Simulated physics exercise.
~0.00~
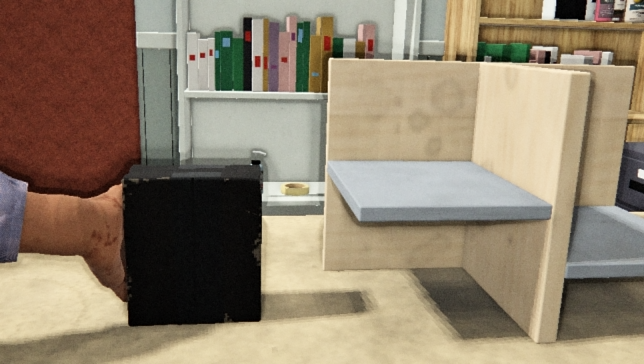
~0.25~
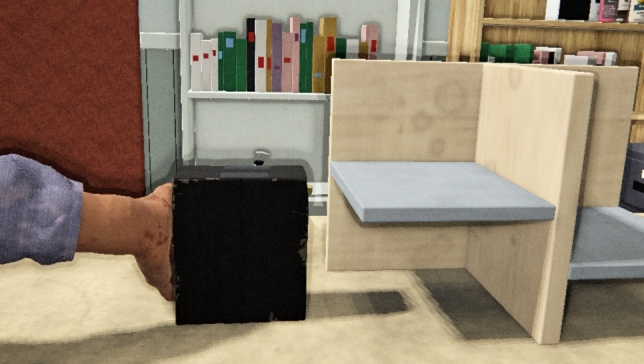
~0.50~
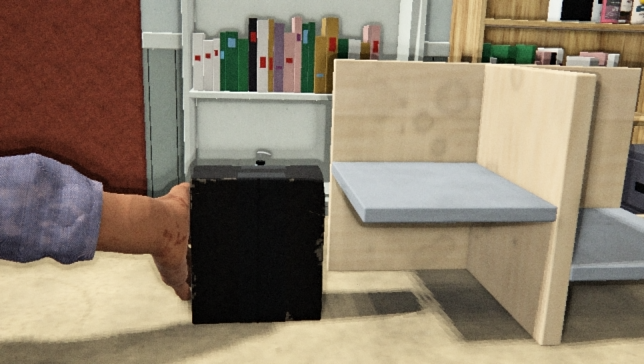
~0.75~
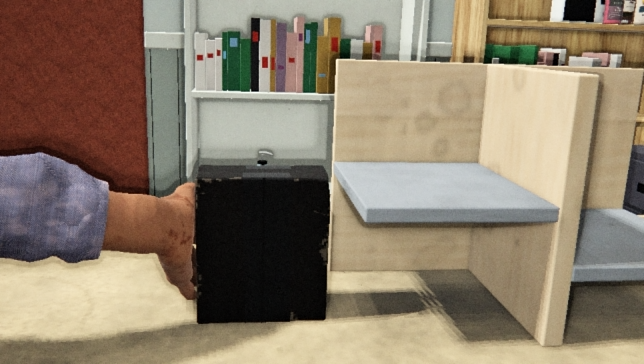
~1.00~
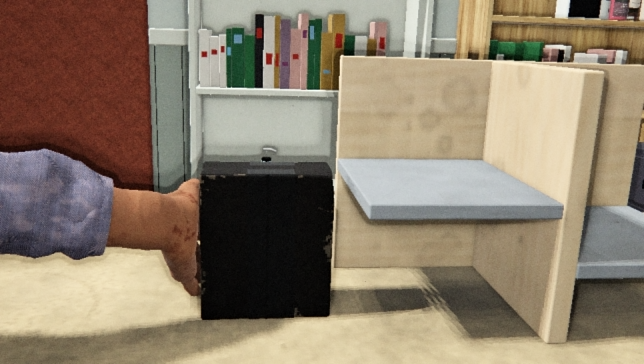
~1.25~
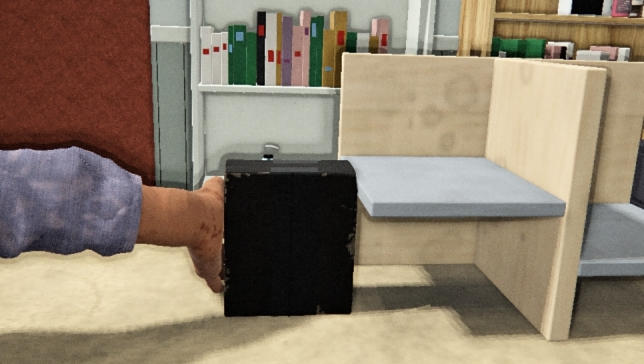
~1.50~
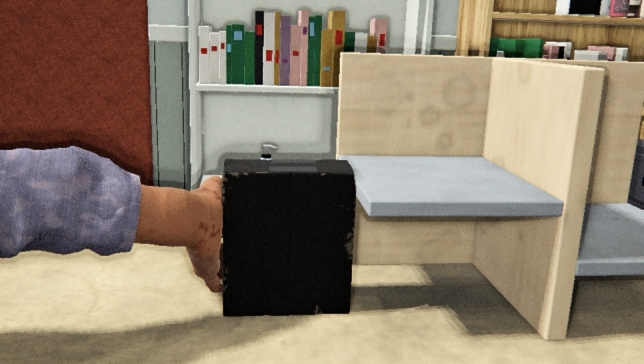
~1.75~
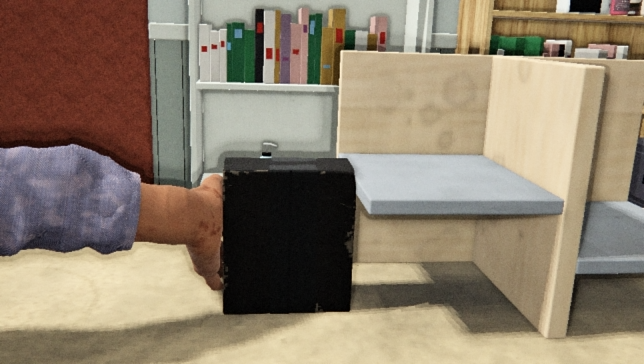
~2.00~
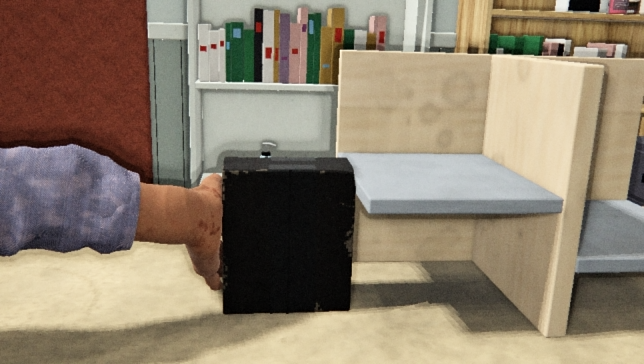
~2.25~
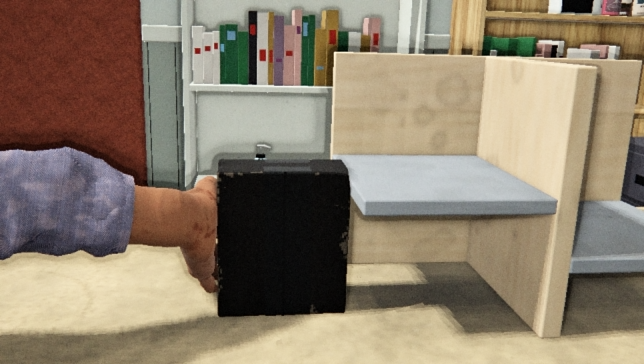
A black box is pushed right by a hand and stops at the grey ledge.
